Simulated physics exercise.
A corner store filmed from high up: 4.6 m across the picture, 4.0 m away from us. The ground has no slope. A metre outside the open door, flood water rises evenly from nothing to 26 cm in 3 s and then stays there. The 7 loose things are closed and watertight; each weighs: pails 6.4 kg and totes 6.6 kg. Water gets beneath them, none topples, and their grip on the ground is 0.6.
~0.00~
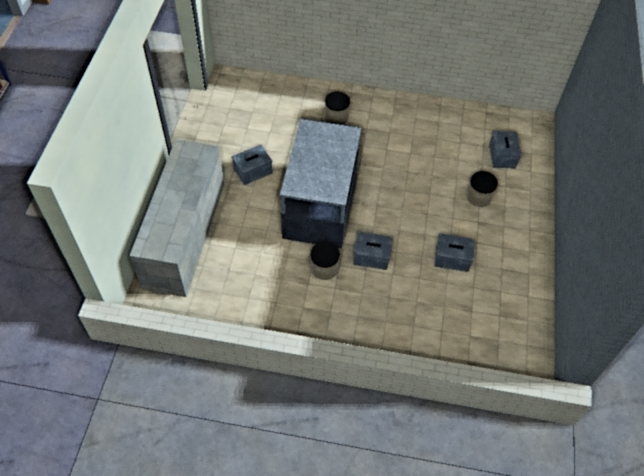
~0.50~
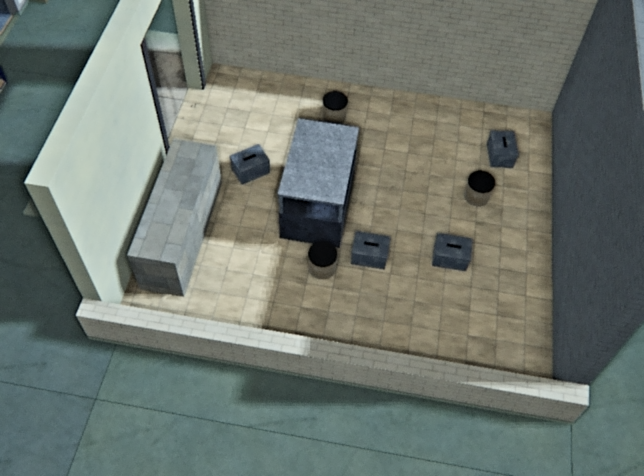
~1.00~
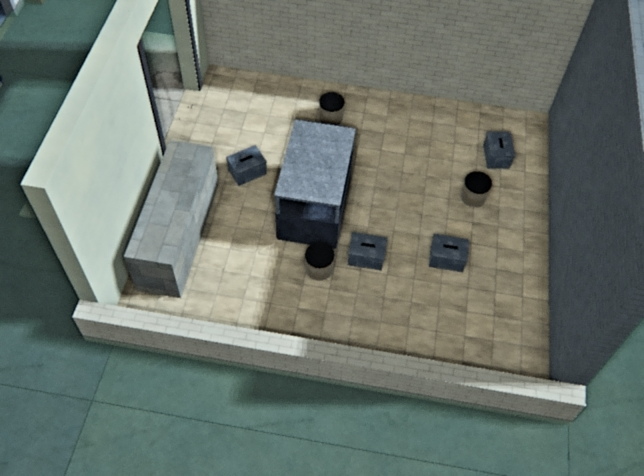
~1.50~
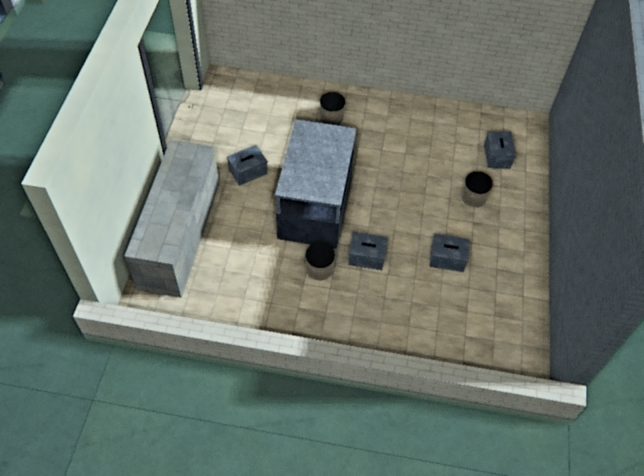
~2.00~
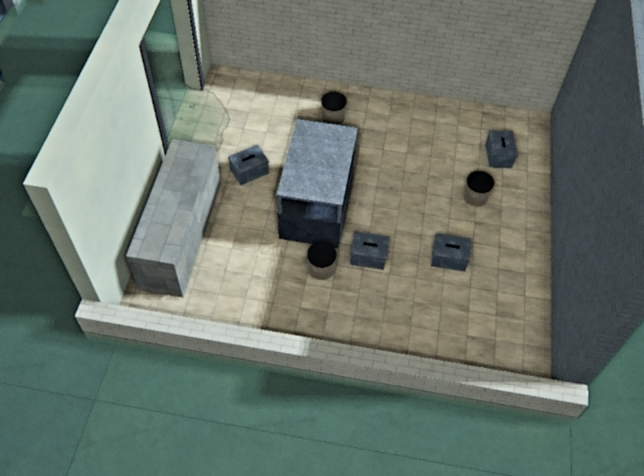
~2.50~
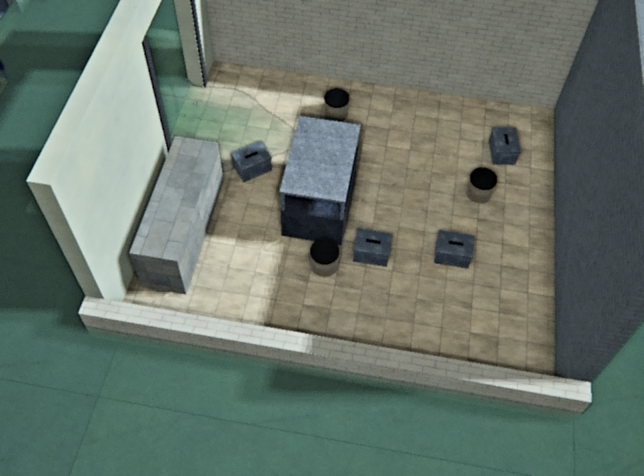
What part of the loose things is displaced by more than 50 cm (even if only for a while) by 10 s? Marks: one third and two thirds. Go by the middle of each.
It is at least two thirds.
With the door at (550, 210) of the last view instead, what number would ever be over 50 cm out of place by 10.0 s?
Then 5.
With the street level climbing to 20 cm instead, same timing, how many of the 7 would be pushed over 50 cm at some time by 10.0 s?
In that case 4 of them.
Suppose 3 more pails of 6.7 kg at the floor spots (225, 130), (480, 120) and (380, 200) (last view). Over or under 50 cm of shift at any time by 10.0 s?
In that order: Over, over, short of it.
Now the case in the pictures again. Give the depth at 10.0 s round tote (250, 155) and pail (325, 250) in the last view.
About 11 and 7 cm.
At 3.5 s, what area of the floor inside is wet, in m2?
Some 5.0 m2.
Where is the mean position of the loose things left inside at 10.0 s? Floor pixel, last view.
Around (376, 265).
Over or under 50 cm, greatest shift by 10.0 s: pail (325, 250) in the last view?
It is less.
After 3.5 s 1 of 7 are over 50 cm from their spots; 0 afloat.
After 4.5 s 2 of 7 are over 50 cm from their spots; 0 afloat.
After 7.0 s 3 of 7 are over 50 cm from their spots; 3 afloat.
After 10.0 s 6 of 7 are over 50 cm from their spots, and 6 have been at some point; 6 afloat.
